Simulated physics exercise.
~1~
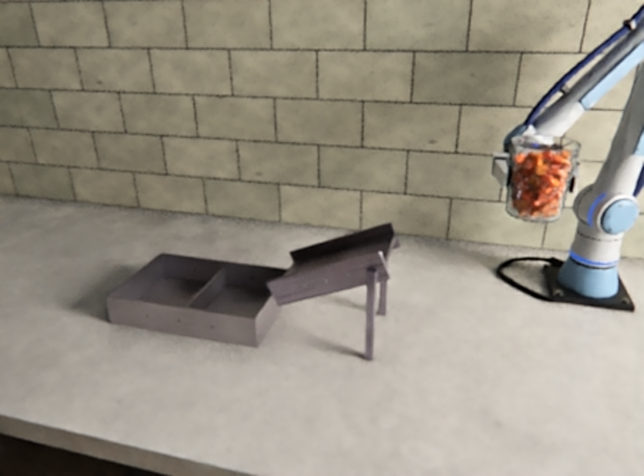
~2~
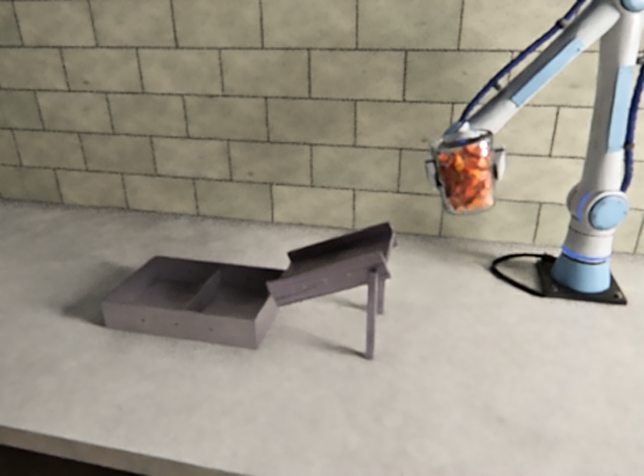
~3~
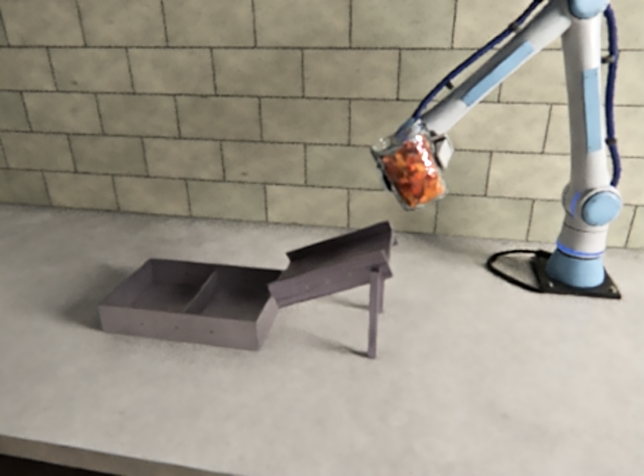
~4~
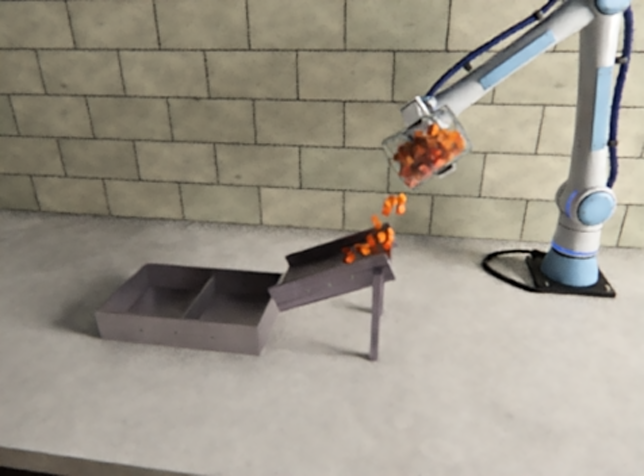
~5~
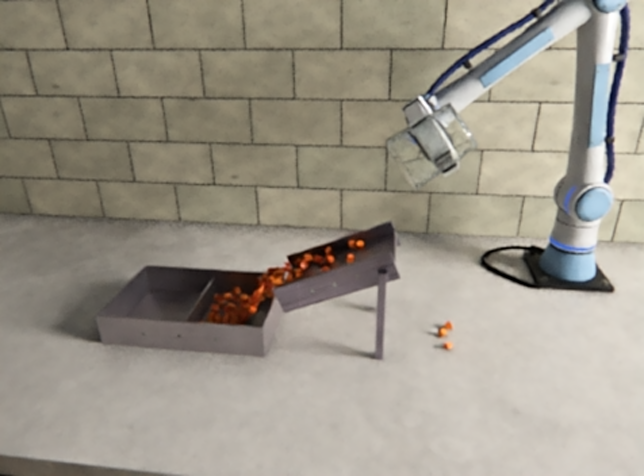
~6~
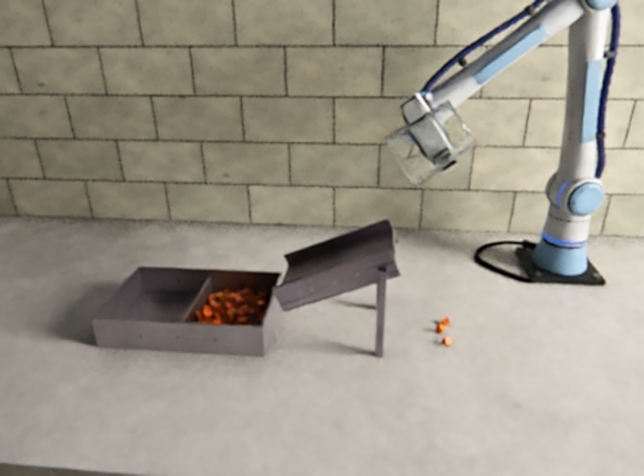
On a grey counter, a robot arm tips orange pieces down a chute into a divided box, spilling a few.
